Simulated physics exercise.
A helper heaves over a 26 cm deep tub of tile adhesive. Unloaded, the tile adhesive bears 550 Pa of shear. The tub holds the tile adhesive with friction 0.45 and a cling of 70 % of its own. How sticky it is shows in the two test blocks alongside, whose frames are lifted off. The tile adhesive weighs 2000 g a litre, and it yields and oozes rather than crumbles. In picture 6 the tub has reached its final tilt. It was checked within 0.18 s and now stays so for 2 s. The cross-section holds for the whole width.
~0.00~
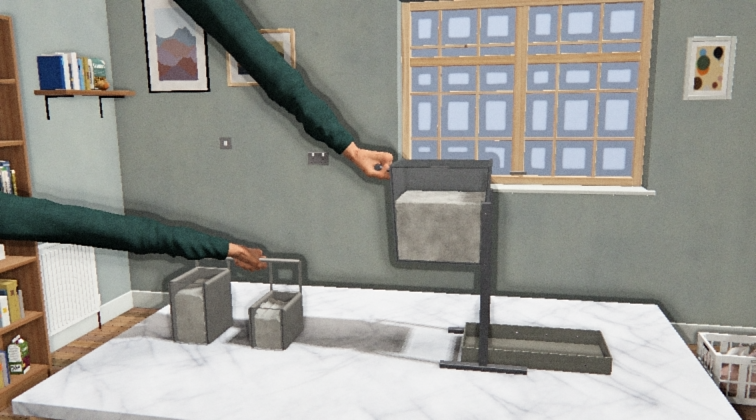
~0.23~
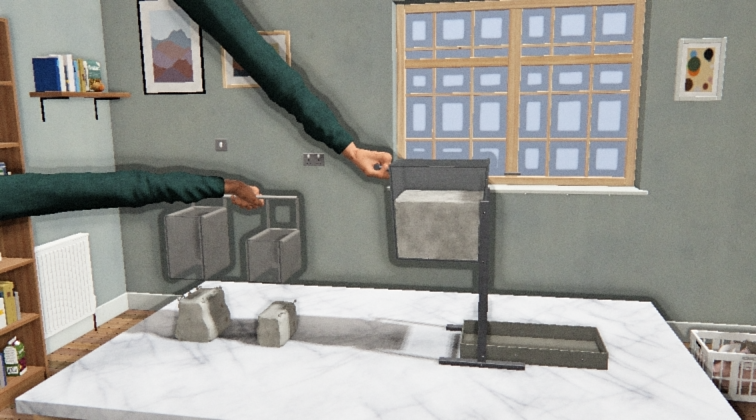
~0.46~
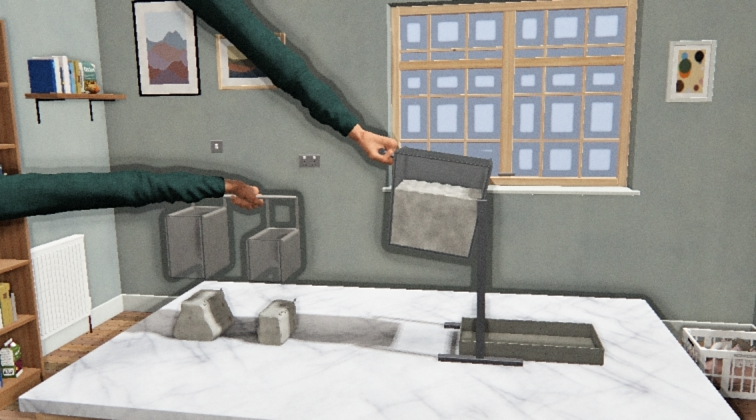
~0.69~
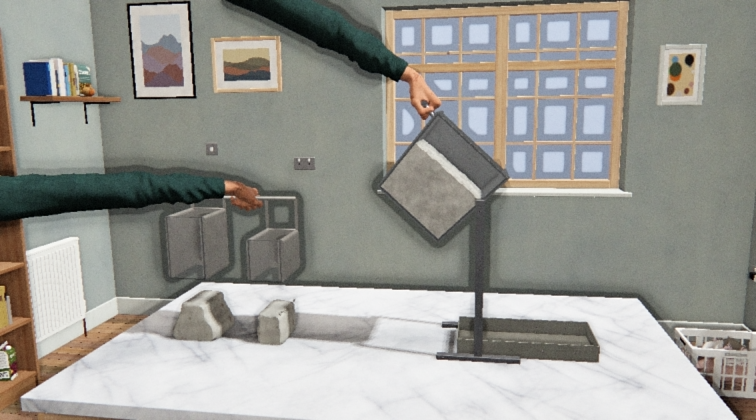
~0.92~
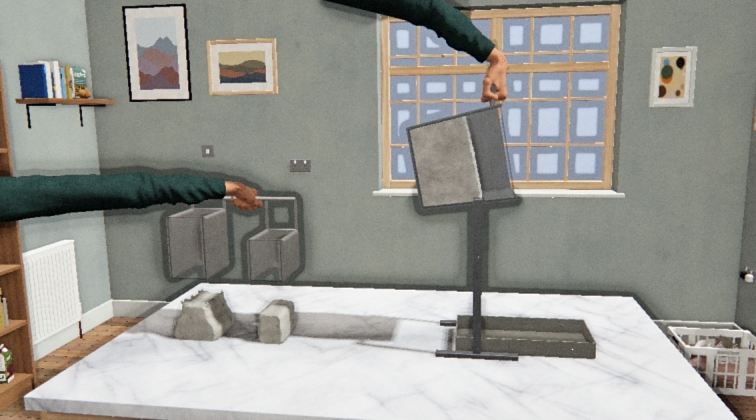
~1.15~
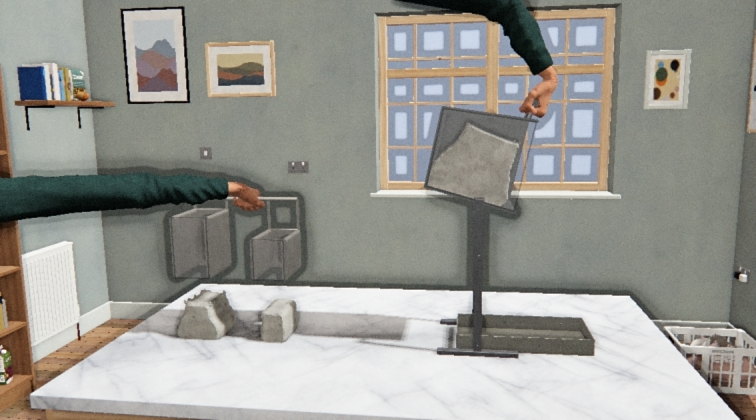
One hand lifts two molds off gray blocks, then another tilts a raised tub rightward.
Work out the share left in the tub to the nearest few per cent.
Expect roughly 36 %.
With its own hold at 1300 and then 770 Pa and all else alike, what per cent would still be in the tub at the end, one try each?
In that order: 45 %, 40 %.
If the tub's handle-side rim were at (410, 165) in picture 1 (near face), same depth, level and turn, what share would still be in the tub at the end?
Then about 45 %.
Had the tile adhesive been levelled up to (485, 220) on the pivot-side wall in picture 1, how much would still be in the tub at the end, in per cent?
Then about 55 %.
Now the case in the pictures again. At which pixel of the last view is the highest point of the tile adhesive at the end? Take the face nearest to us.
At about (460, 171).
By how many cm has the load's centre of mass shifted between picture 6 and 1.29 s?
About 8 cm.
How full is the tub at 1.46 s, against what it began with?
Some 45 per cent.
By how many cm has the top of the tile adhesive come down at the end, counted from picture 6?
Roughly 13 cm.
By 1.29 s, the tub is at 103 degrees and holds 73 %.
By 1.46 s, the tub is at 103 degrees and holds 45 %.
By 1.63 s, the tub is at 103 degrees and holds 43 %.
By 1.80 s, the tub is at 103 degrees and holds 42 %.
By 3.15 s, at the end, the tub is at 103 degrees and holds 36 %.
